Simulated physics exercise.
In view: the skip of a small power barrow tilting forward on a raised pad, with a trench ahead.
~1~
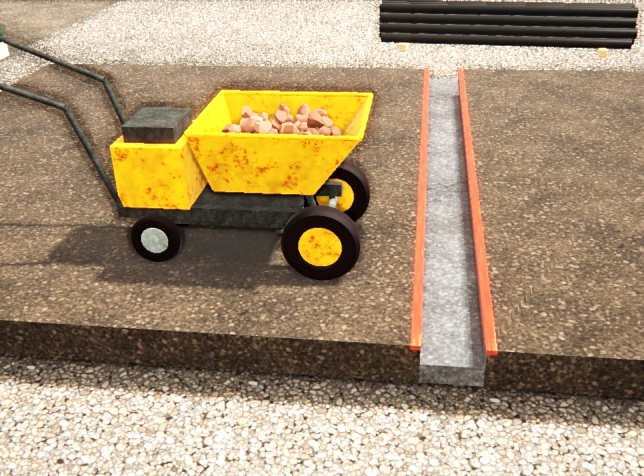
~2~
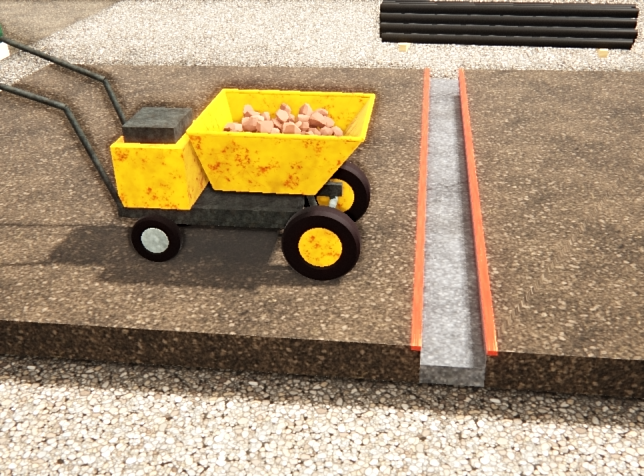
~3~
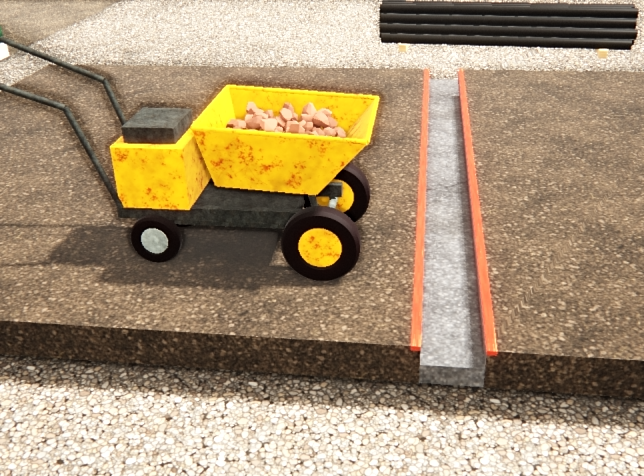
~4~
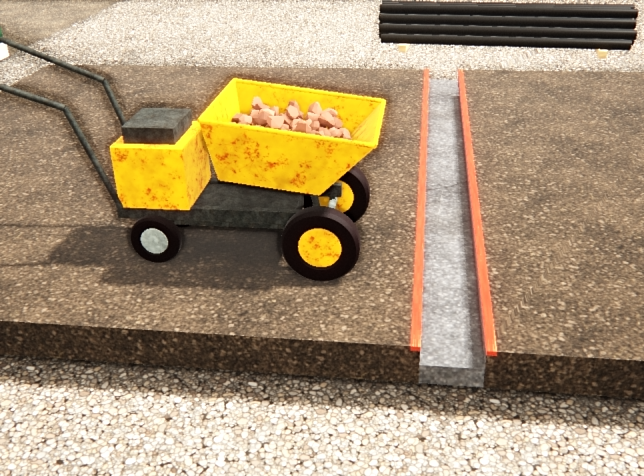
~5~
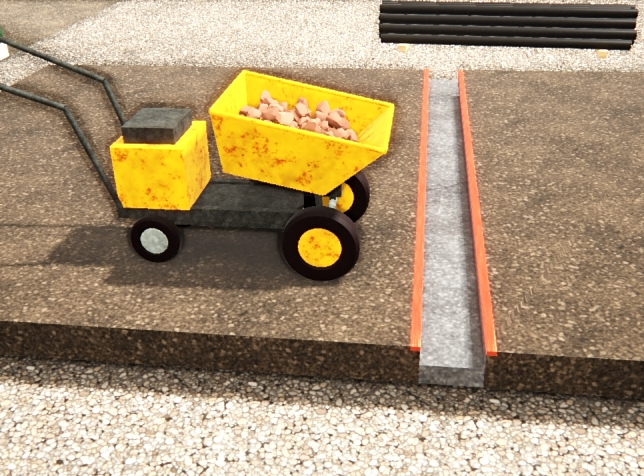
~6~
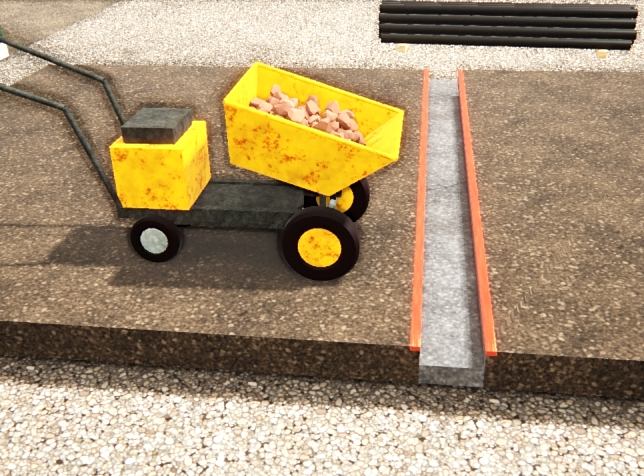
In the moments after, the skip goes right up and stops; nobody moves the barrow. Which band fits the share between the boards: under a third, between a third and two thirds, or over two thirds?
In the trench: From one third to two thirds.
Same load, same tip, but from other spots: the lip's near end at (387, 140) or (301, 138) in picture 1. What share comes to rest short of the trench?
Near 0 % and 20 %.
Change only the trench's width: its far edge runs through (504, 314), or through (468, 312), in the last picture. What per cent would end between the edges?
First some 60, then 20 per cent.
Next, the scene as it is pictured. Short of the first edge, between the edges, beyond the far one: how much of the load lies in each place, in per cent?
About: Short 0, between 50, beyond 25 per cent.
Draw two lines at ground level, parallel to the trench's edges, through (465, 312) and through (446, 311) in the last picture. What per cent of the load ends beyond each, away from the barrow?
First some 50, then 70 per cent.
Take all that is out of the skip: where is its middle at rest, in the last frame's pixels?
Near (469, 255).
Soon, skip tipped steeply; all in the skip.
A while on, skip tipped right over; most in the skip; about a quarter in or heaped over the trench; a stray few beyond it.
Towards the end, skip tipped right over; about a quarter in the skip; about half in or heaped over the trench; about a quarter beyond it.
Finally, skip tipped right over; about a quarter in the skip; about half in or heaped over the trench; about a quarter beyond it.
